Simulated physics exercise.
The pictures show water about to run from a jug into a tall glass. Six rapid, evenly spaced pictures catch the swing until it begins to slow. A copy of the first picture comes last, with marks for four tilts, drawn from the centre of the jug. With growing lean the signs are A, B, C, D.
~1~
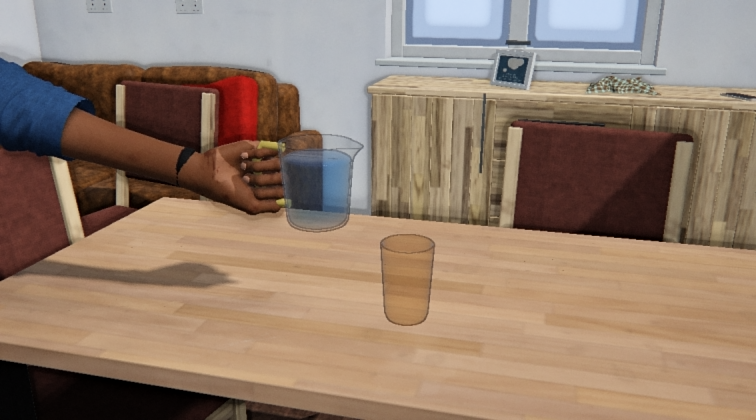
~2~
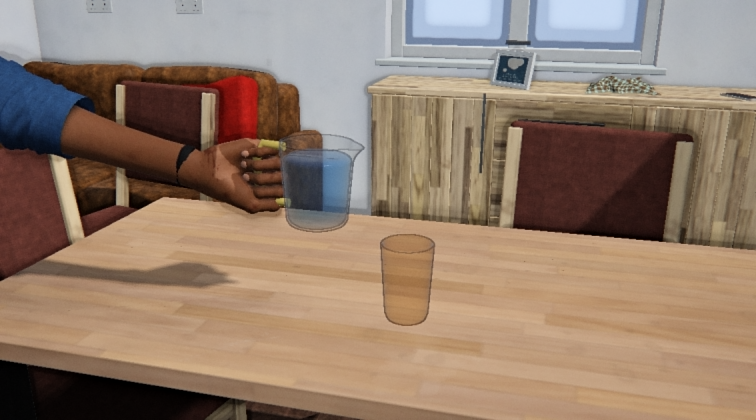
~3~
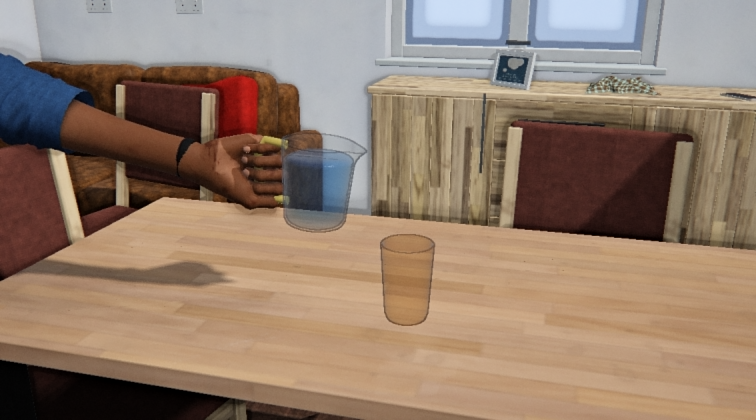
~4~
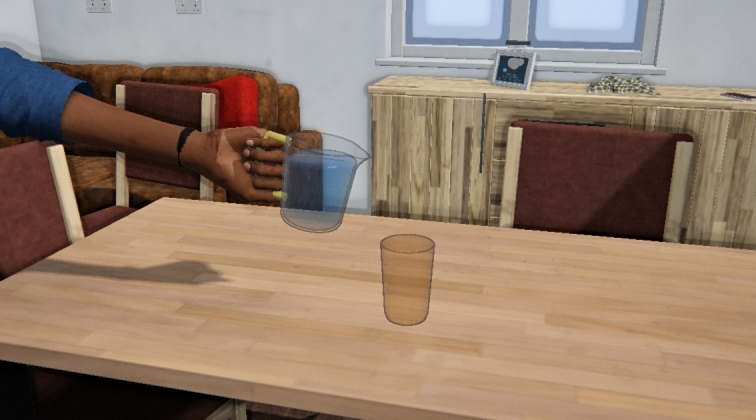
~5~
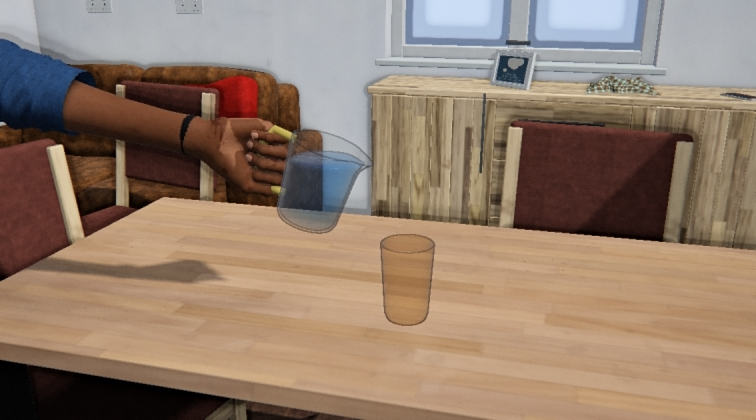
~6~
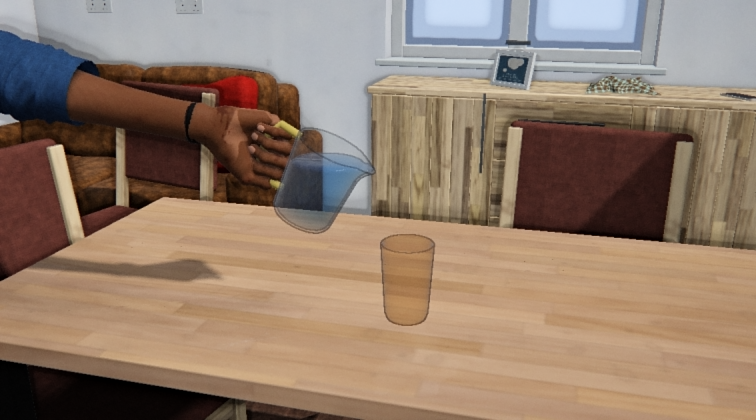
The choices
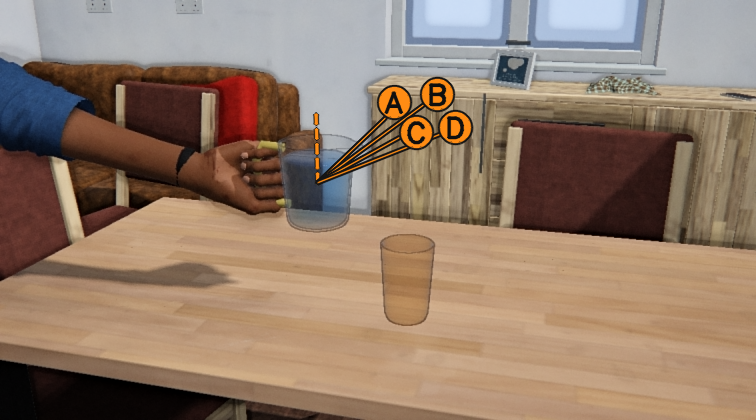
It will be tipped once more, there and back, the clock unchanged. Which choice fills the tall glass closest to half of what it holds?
The best line is B.
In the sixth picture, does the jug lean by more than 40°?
No.
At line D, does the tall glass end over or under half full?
Over half.
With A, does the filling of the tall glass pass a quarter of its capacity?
Yes, clearly.
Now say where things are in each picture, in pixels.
Upright, lip at (362, 147); rim of the tall glass round (408, 243); nothing has left yet, in the first frame.
Upright, lip at (363, 148); nothing has left yet, in the second frame.
Tipped about 5°, lip at (365, 152); nothing has left yet, in the third frame.
Tipped about 11°, lip at (368, 157); nothing has left yet, in the fourth frame.
Tipped about 18°, lip at (372, 165); nothing has left yet, in the fifth frame.
Tipped about 26°, lip at (374, 172); nothing has left yet, in the sixth frame.
In orange, A at (385, 118); B at (423, 104); C at (399, 137); D at (440, 134).
If A is chosen, the tall glass ends with about 36 % of what it can hold.
If B is chosen, the tall glass ends with about 51 % of what it can hold.
If C is chosen, the tall glass ends with about 68 % of what it can hold.
If D is chosen, the tall glass ends with about 86 % of what it can hold.
